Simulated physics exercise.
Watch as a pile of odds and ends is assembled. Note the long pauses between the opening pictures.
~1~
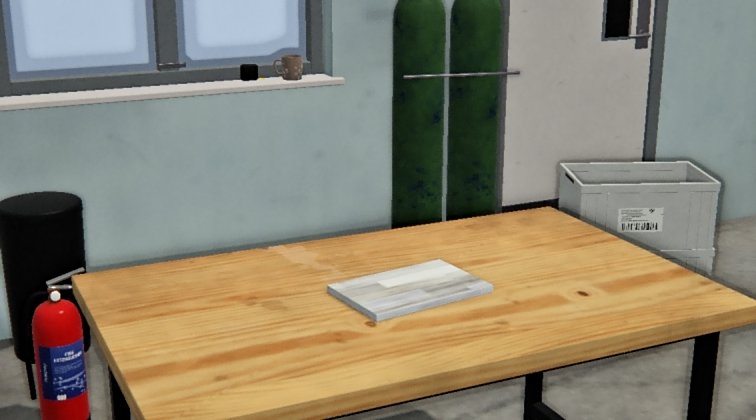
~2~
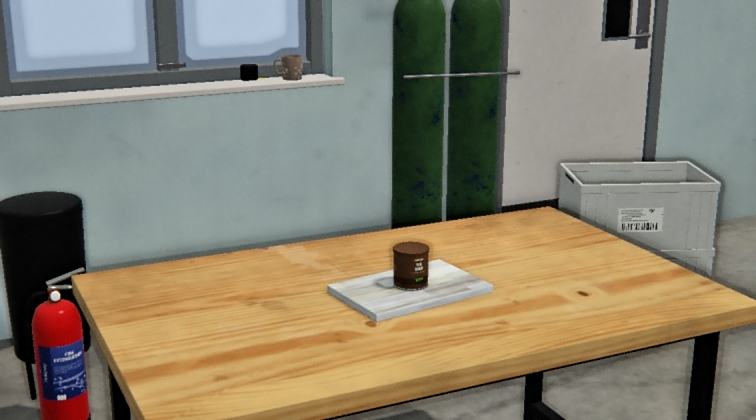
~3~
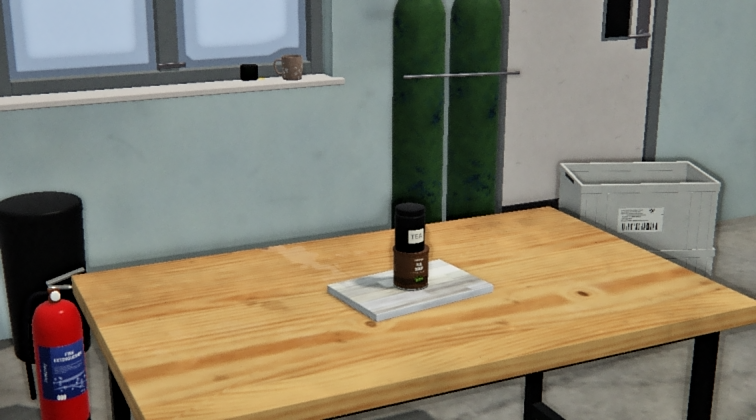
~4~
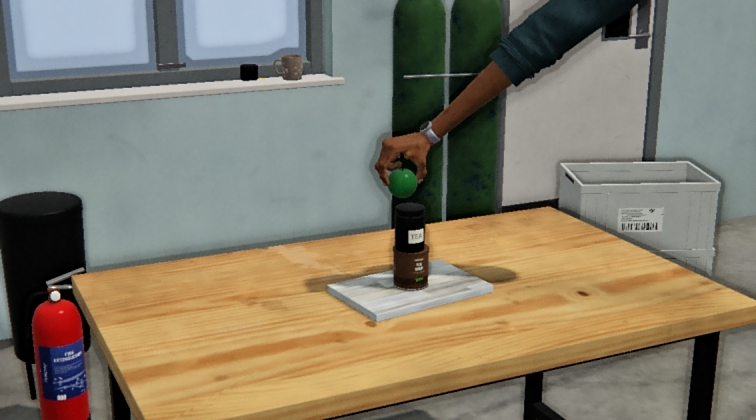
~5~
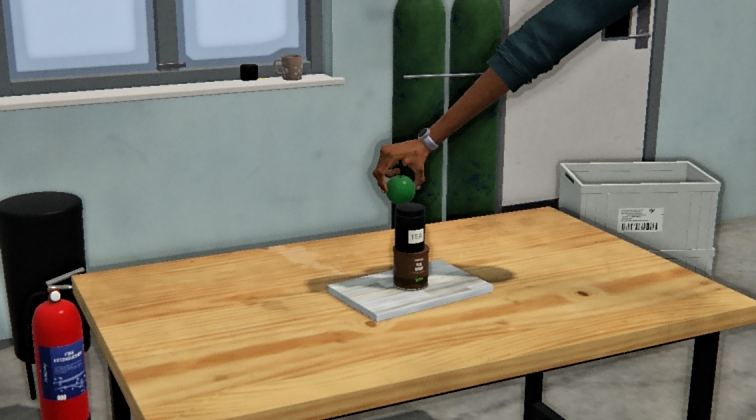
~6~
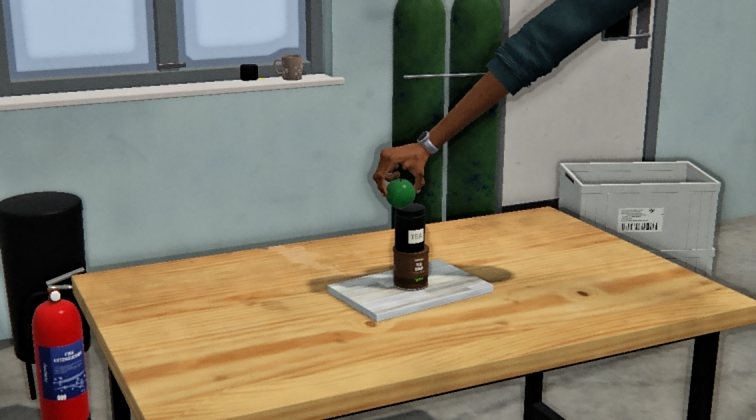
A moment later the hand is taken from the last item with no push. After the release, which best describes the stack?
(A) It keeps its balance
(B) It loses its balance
A.
Then, 0.20 s after the last picture, nothing has stirred.
Then, 0.50 s after the last picture, green apple resting near (400, 194).
At rest, all 4 in place. Seen from the same camera at the end, green apple near (400, 194). The pile stays up.
